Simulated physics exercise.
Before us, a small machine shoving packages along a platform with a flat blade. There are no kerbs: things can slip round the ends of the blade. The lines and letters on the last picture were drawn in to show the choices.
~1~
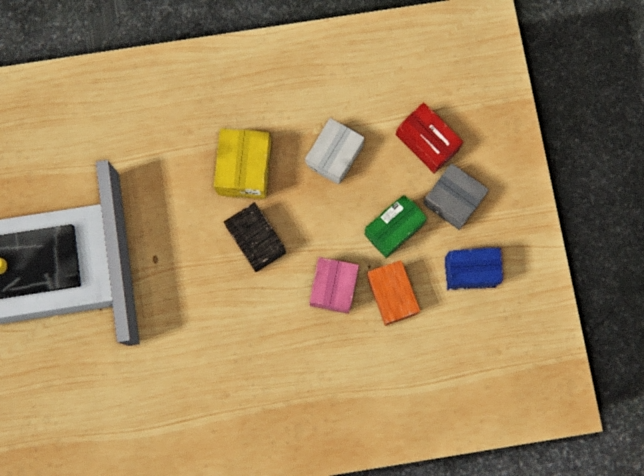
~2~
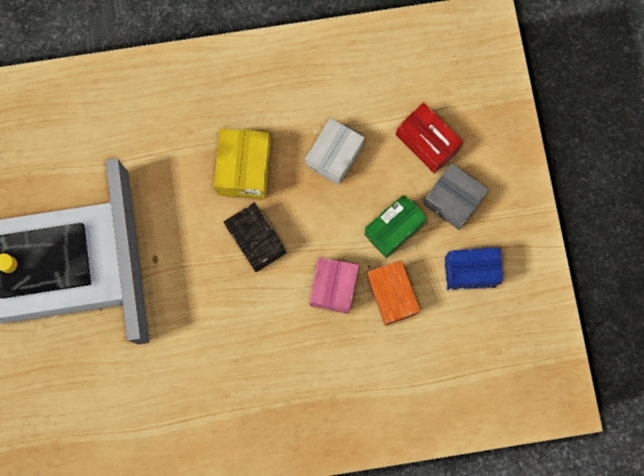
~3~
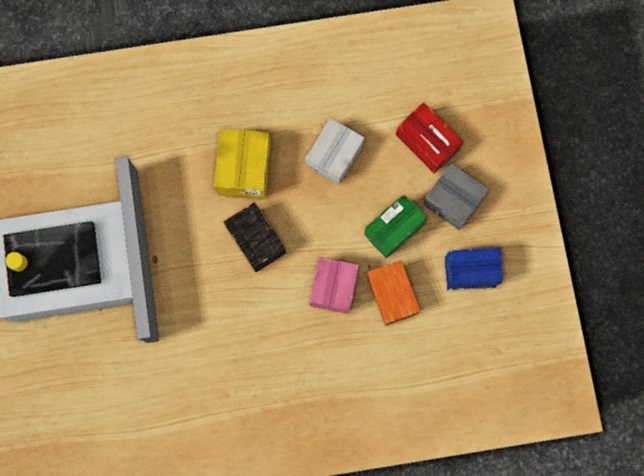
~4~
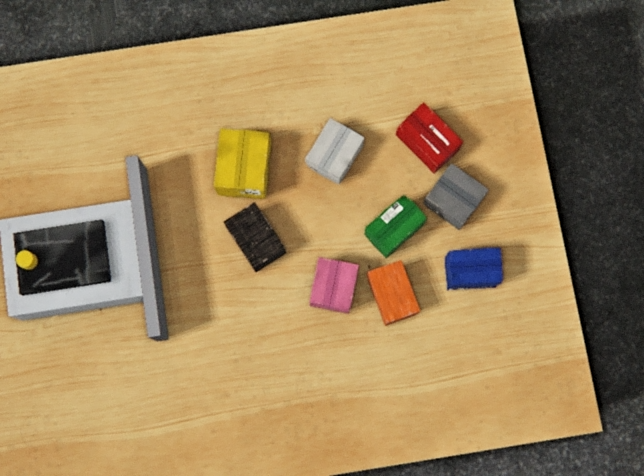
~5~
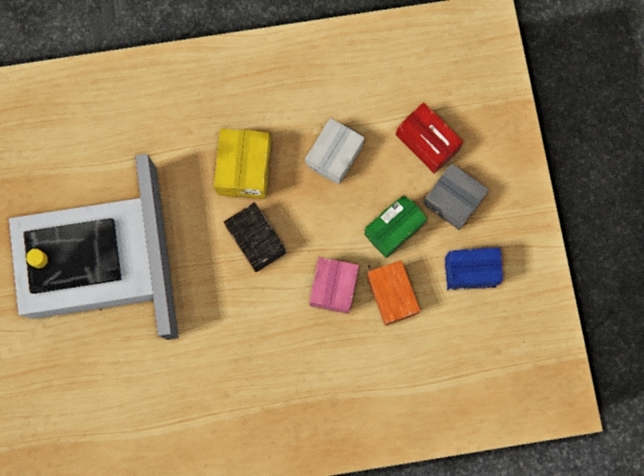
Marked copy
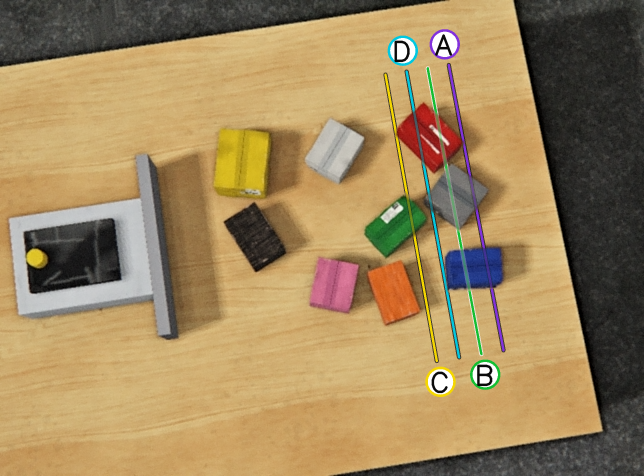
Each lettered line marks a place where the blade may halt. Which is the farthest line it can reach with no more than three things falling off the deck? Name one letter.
As far as mark A.
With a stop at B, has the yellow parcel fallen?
No.
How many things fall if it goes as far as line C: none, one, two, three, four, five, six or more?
In all, none.
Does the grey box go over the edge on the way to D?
No.
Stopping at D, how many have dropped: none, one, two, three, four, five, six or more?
By then, none.
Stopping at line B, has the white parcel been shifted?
Yes.
On the marked copy, A at (475, 204); B at (454, 207); C at (410, 214); D at (432, 210).
Following A. Soon after the start, robot (197, 236); white parcel (346, 149); yellow parcel (292, 156).
Later, robot (314, 218); grey box (497, 189); red box (484, 132).
In the end, robot (406, 204); blue box over the edge; grey box over the edge; three fallen.
As for the rest, B is within the limit but short; C is within the limit but short; D is within the limit but short.
